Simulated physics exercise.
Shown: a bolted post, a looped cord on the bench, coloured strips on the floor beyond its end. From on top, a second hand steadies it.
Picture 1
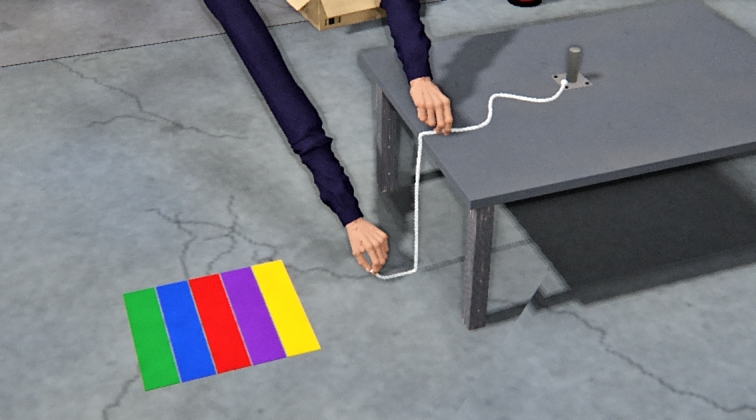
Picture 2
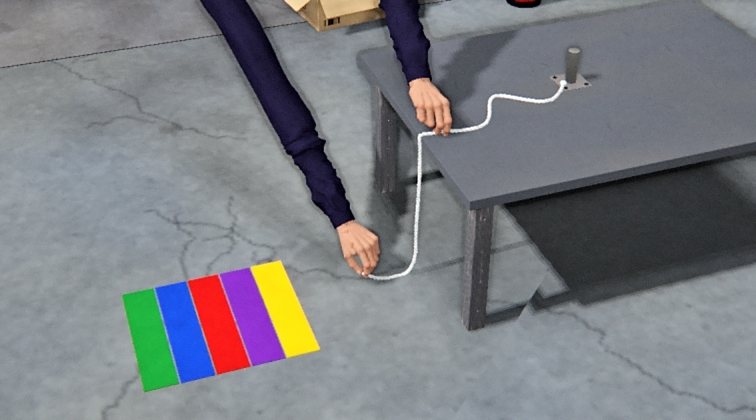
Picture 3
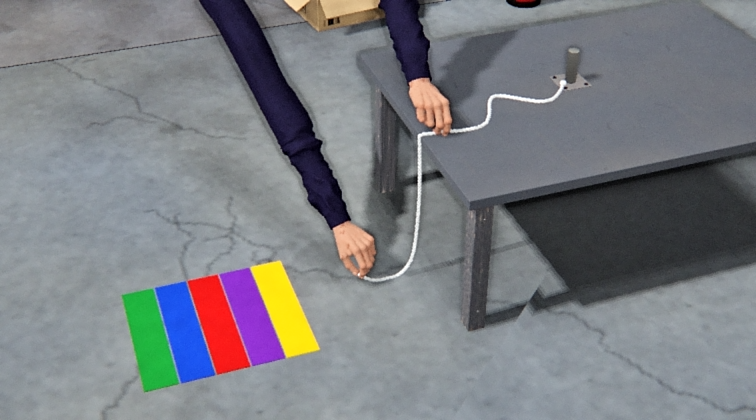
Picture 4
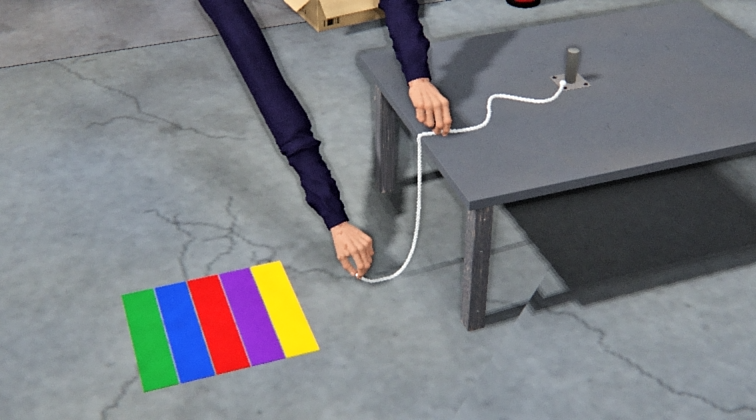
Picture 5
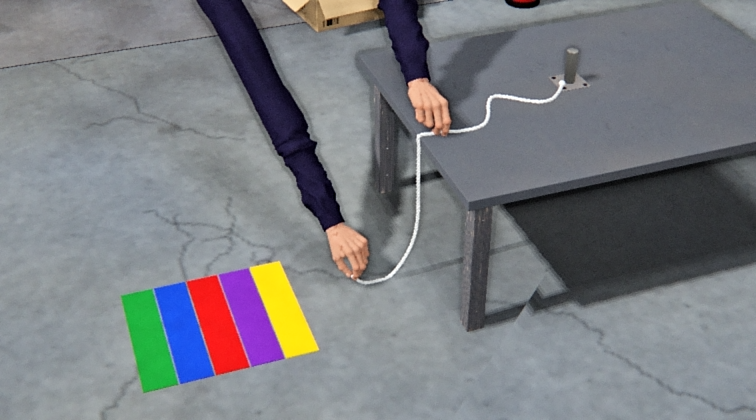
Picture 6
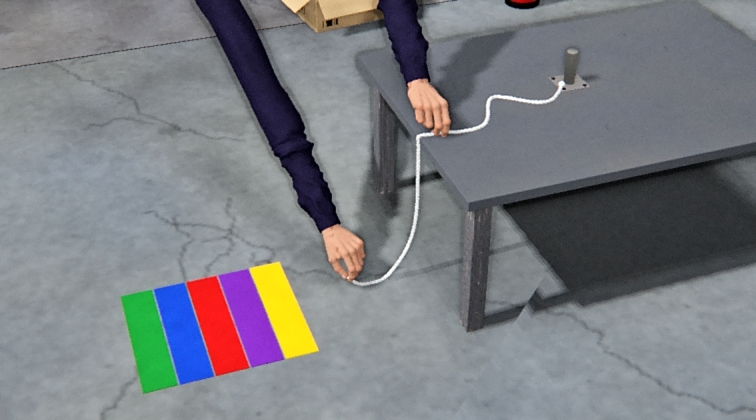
A hand holding the end of a white cord near the floor moves slightly left in small shifts, drawing the hanging length from an upright drop into a slanting curve. The other hand stays at the table's edge, and the green, blue, red, purple and yellow strips lie still.
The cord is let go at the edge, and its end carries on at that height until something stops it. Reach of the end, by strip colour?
Red.
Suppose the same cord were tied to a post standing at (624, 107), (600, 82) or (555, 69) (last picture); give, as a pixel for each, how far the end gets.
First (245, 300), then (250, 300), and last (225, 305).
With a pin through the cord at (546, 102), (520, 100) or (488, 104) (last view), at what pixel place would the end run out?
(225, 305), (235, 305), (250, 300).
Soon after, end near (275, 294); over yellow.
Then, end near (237, 302); over purple.
At full stretch, end near (215, 307); over red. It halts on the red strip.
